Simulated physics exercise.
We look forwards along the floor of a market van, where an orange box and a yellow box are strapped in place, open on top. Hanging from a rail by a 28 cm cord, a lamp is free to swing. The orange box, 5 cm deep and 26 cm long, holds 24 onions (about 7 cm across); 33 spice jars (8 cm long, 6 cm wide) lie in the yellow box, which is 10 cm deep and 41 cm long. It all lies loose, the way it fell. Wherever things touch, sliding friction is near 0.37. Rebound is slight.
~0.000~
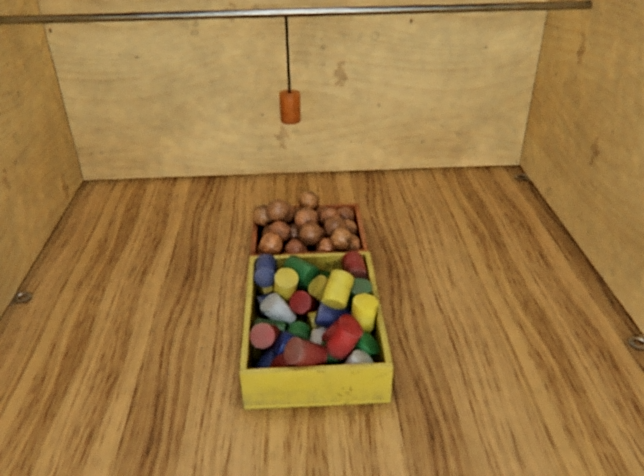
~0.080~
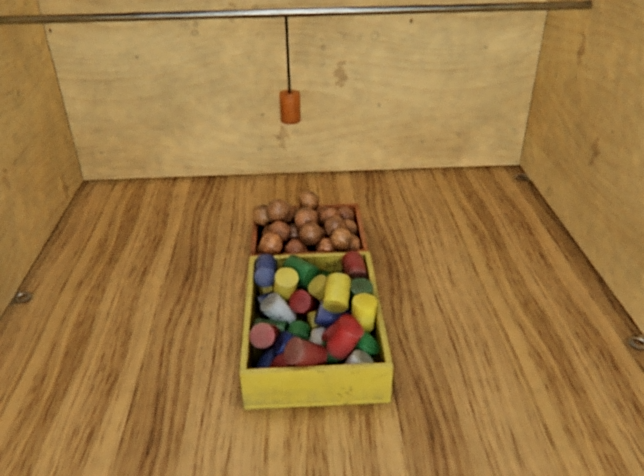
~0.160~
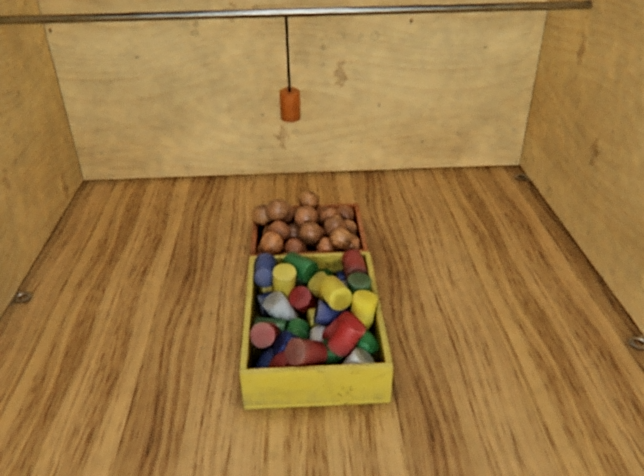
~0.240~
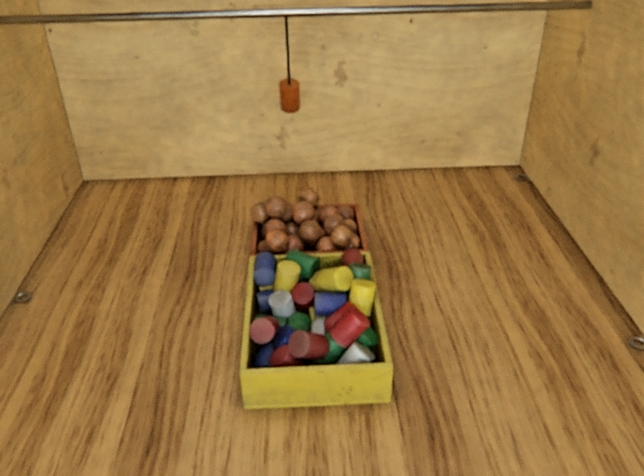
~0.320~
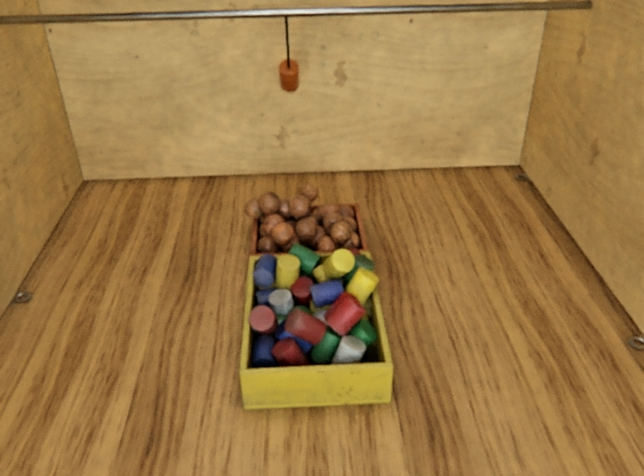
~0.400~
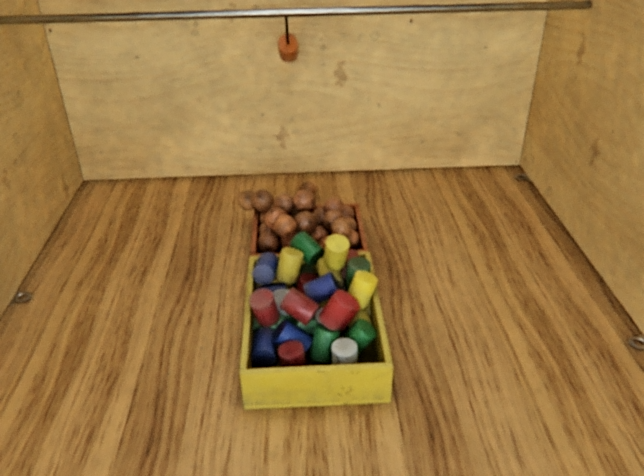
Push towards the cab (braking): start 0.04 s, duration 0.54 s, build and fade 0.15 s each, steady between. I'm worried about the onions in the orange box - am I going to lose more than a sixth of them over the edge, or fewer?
You'll lose more than a sixth.
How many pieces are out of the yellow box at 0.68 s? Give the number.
Estimate for the yellow box by then: Some 2 out.
After 0.53 s, 5 of 24 out of the orange box and 2 of 33 out of the yellow box.
After 0.68 s, 6 of 24 out of the orange box and 2 of 33 out of the yellow box.
After 0.90 s, 7 of 24 out of the orange box and 2 of 33 out of the yellow box.
Final count (at 1.18 s), 7 of 24 out of the orange box and 2 of 33 out of the yellow box. Asked share, 7 of 24, 29 per cent.
